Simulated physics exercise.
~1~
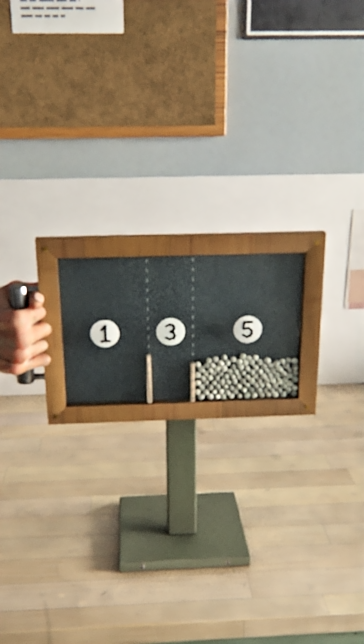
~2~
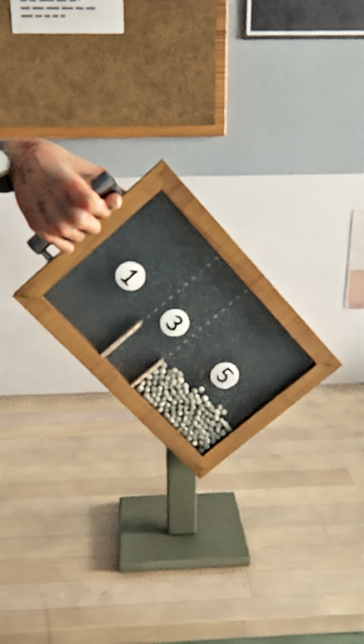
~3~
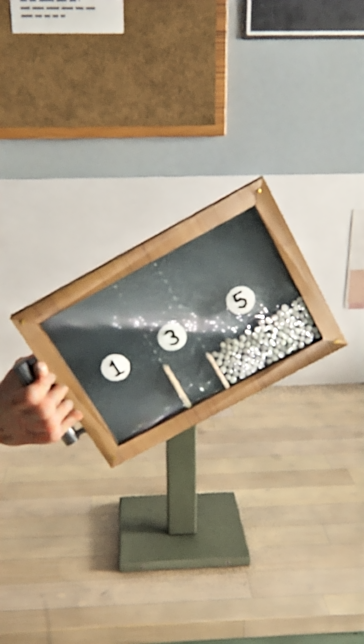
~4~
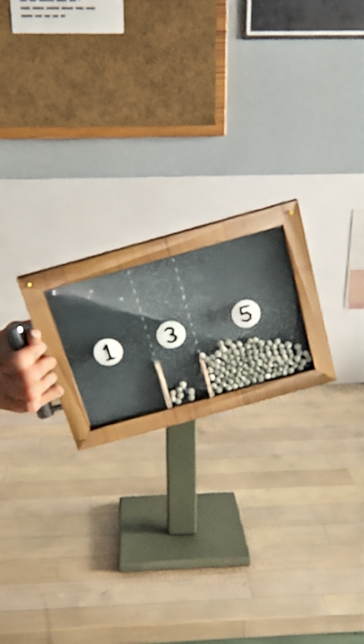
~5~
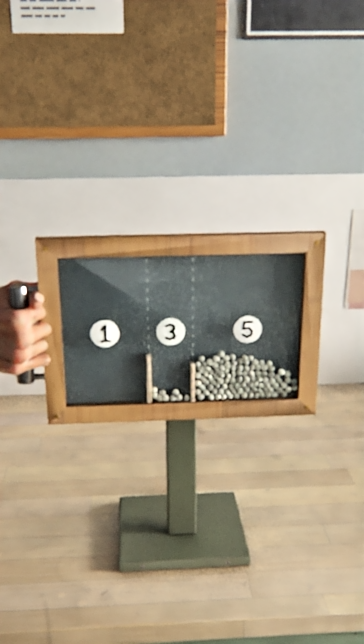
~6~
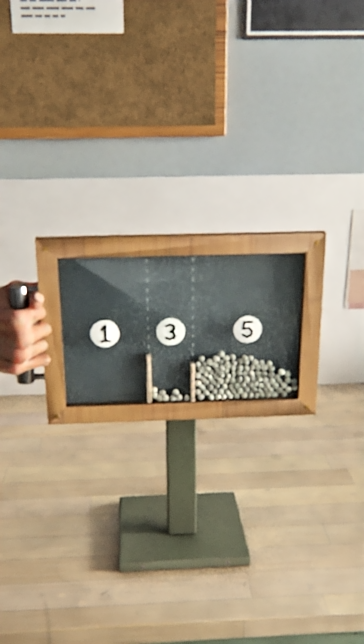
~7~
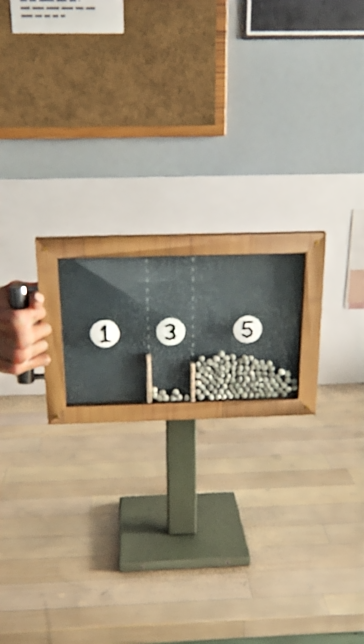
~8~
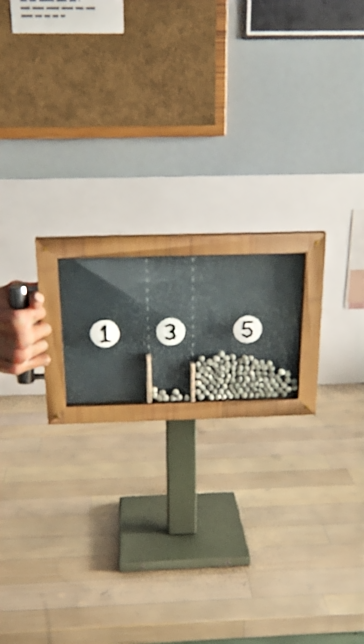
Hand tilting a framed case of small pale beads clockwise, then anticlockwise, then level, a few beads settling in the middle strip.
